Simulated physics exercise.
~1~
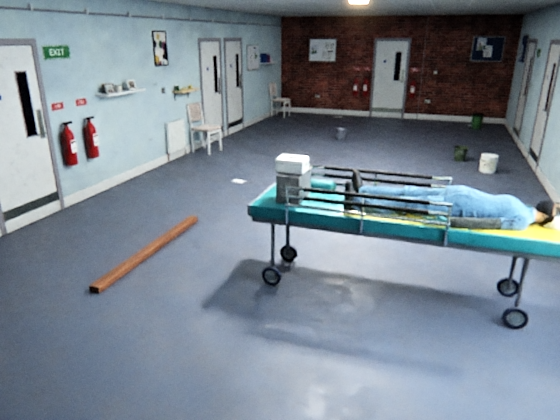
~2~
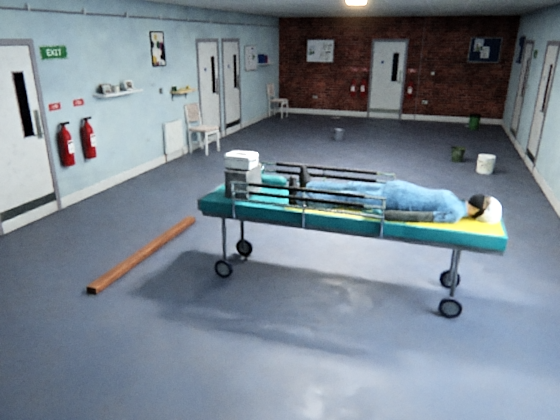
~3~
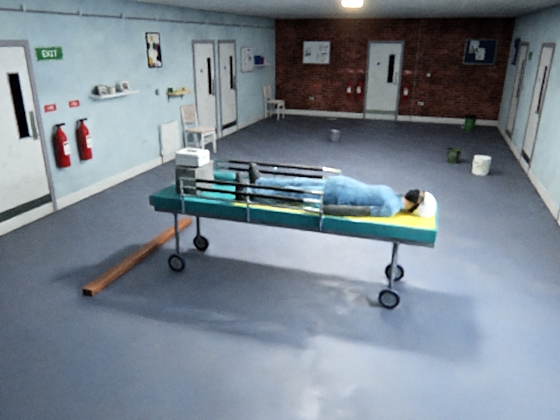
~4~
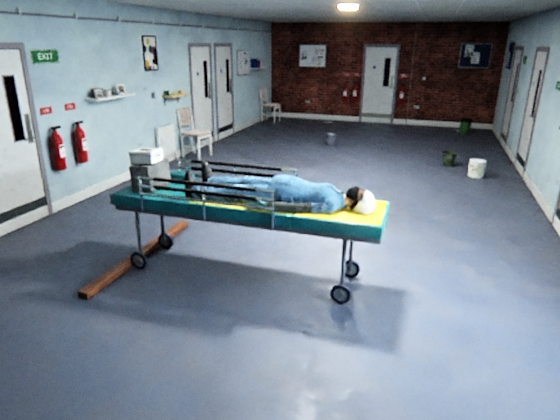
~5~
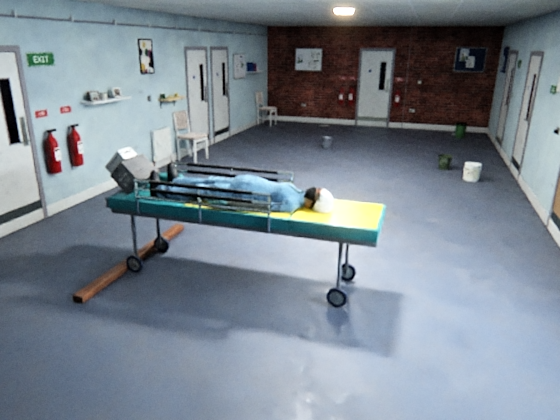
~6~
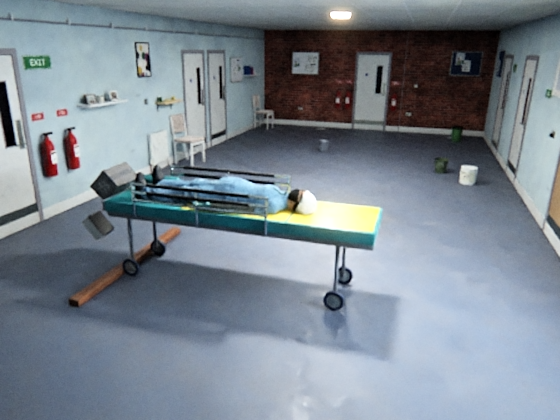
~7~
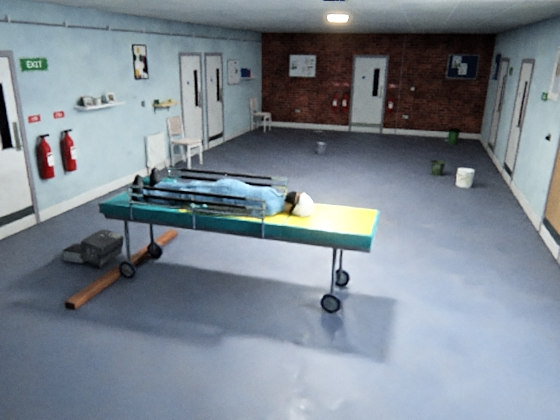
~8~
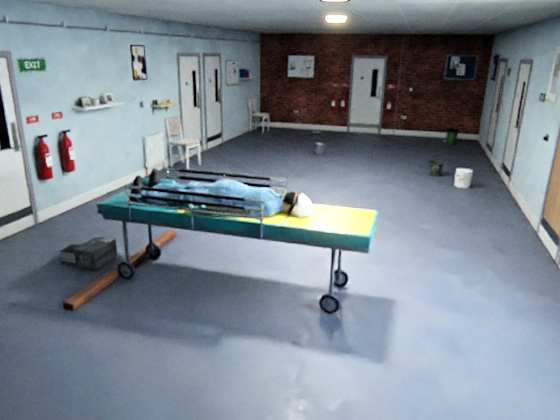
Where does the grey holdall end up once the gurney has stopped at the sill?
It slides off the left end of the gurney and ends up on the floor, just beyond the brown sill.
